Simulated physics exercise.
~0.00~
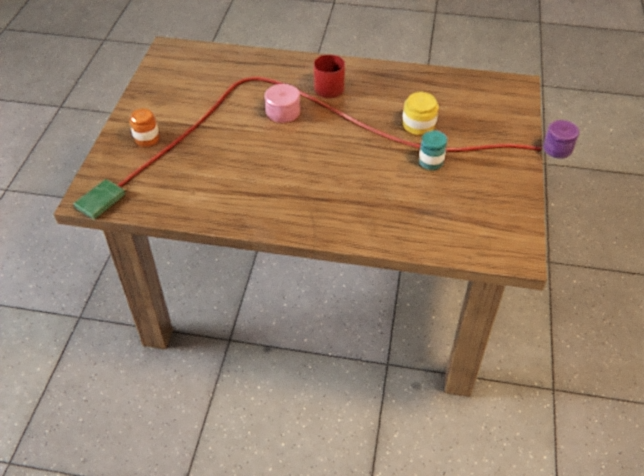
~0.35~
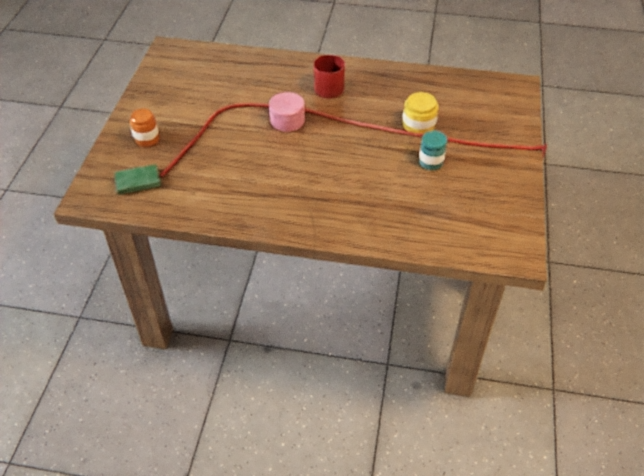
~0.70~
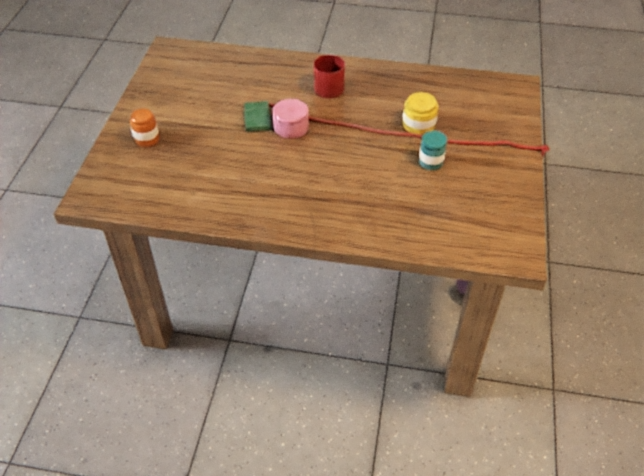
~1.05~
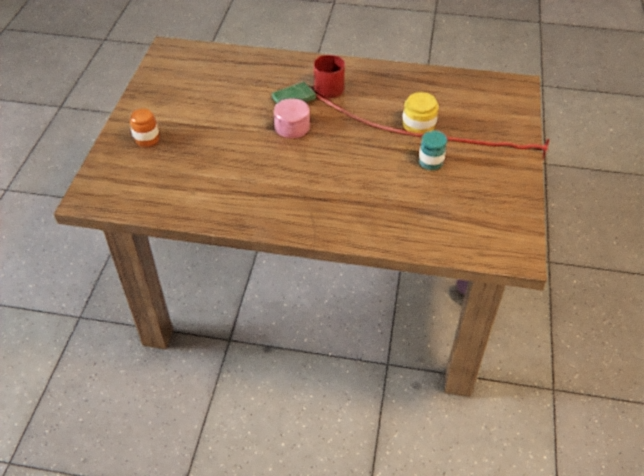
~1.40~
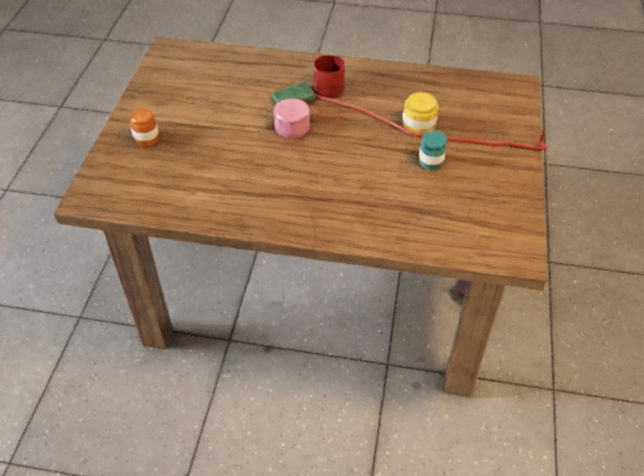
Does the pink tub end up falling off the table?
No, the pink tub only shifts a little and is still standing on the table at the end.
